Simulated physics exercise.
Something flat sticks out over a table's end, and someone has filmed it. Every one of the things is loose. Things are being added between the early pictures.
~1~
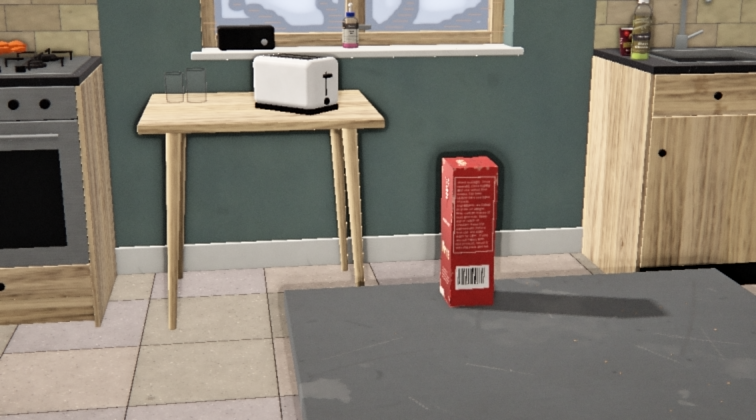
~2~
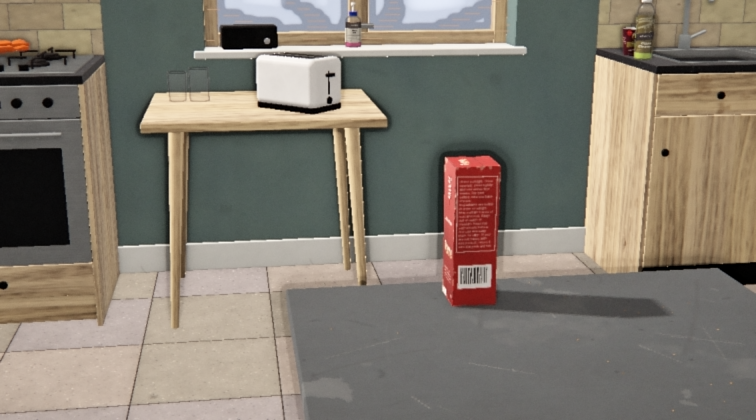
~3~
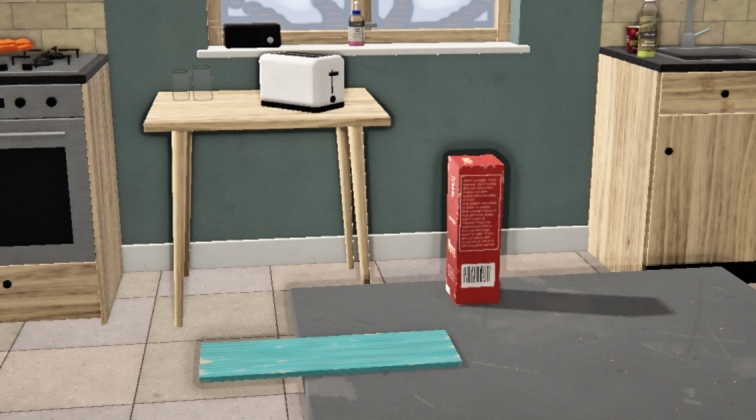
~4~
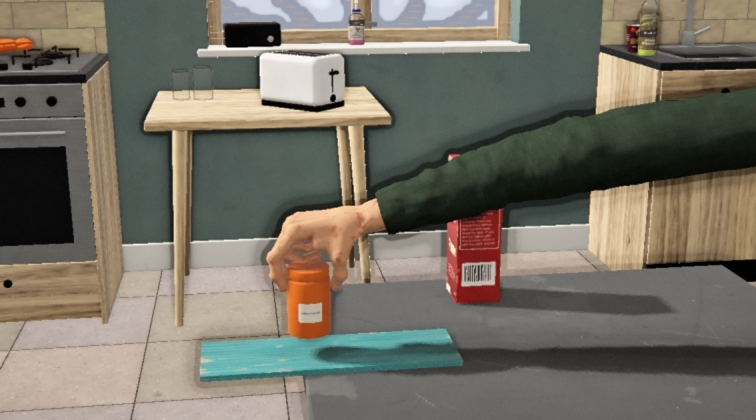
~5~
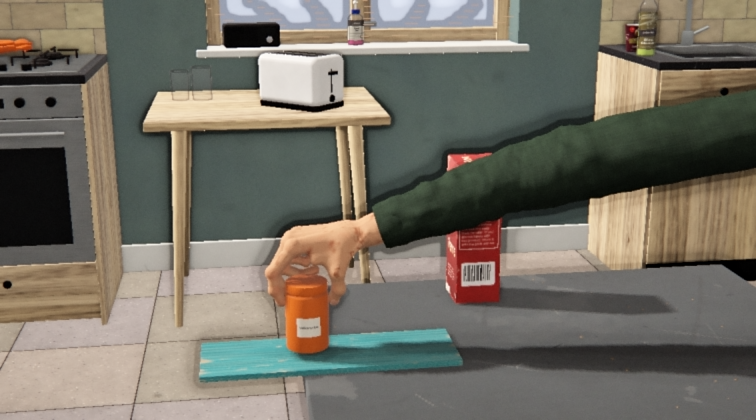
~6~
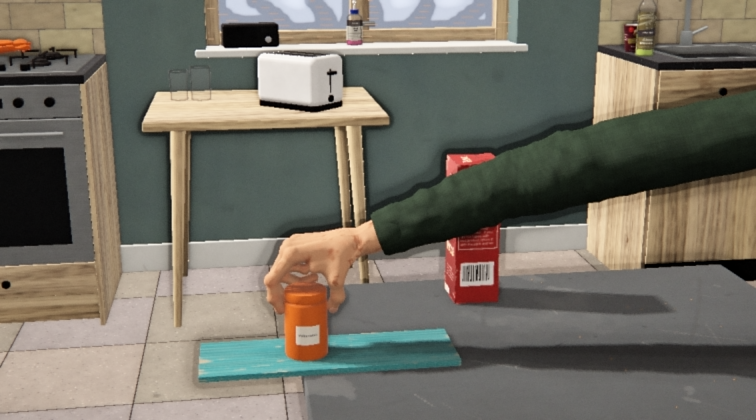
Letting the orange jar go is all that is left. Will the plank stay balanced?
The result will most likely be balance.
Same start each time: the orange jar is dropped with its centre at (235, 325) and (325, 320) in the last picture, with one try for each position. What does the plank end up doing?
Topples, then stays put.
Then, 0.40 s on from there, no change.
Then, 1.10 s on from there, orange jar resting near (306, 321).
In the end, all 3 unmoved. At the end, from the last picture's camera, orange jar near (306, 321). The plank keeps its balance.
